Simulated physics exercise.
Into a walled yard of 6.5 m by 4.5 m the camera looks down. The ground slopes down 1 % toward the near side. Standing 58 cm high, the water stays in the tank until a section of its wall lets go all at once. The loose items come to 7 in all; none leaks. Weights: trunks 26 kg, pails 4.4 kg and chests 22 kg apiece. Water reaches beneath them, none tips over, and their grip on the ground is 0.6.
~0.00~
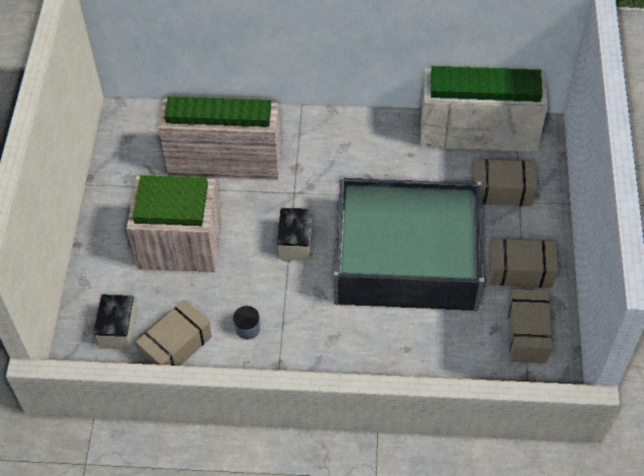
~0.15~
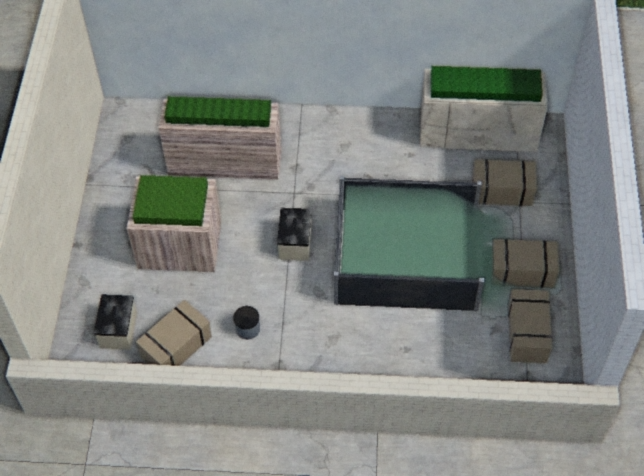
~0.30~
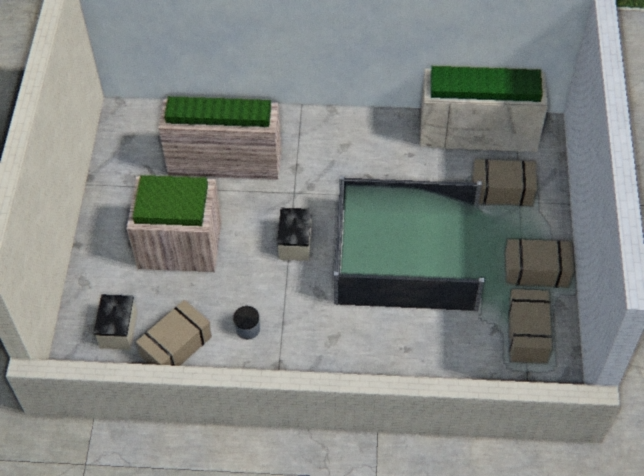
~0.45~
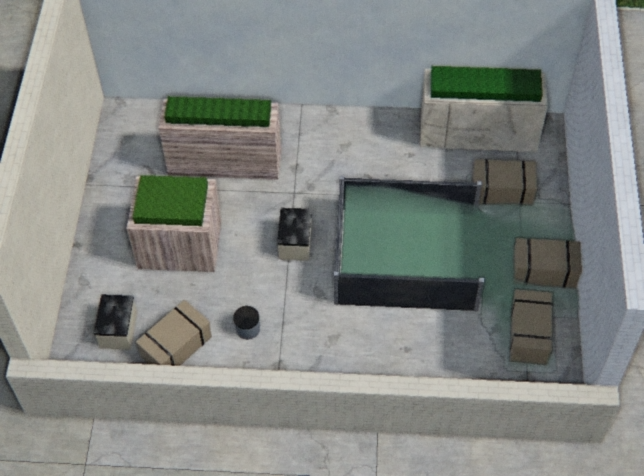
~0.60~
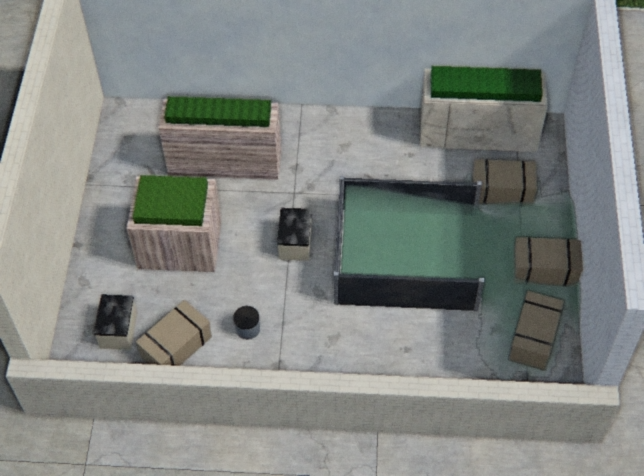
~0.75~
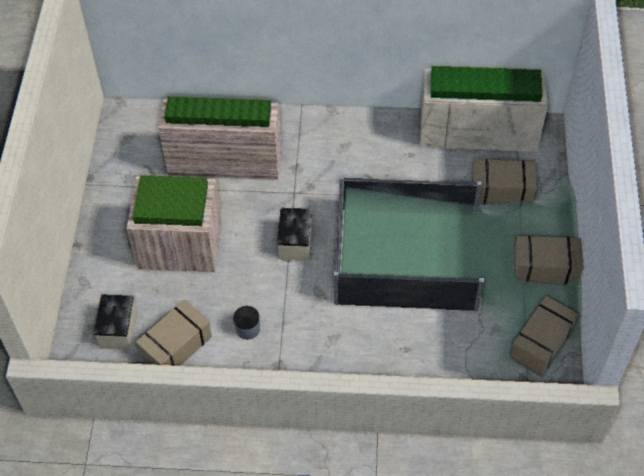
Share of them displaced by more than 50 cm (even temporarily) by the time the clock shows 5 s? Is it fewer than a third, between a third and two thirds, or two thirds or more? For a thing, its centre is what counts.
My bet is the share lands in the middle.
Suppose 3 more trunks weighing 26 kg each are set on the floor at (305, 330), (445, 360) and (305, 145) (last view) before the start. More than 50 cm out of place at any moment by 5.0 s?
Well, in turn they are above that, above that and below that.
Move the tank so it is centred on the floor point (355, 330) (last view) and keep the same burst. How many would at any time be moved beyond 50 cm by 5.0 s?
Then 3.
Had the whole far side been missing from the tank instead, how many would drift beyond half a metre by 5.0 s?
Then 1 of them would.
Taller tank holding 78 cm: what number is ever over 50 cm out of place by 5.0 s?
In that case the number is 5.
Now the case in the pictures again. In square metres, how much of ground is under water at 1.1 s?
Wet area: Approx. 6.5 m2.
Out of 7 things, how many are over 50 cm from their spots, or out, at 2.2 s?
2.
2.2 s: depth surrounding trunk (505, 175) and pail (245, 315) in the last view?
First about 7 cm, second about 0 cm.
After 1.1 s 0 of 7 are over 50 cm from their spots; 1 afloat.
After 2.2 s 2 of 7 are over 50 cm from their spots; 2 afloat.
After 3.5 s 3 of 7 are over 50 cm from their spots; 0 afloat.
After 5.0 s 4 of 7 are over 50 cm from their spots, and 4 have been at some point; 1 afloat.
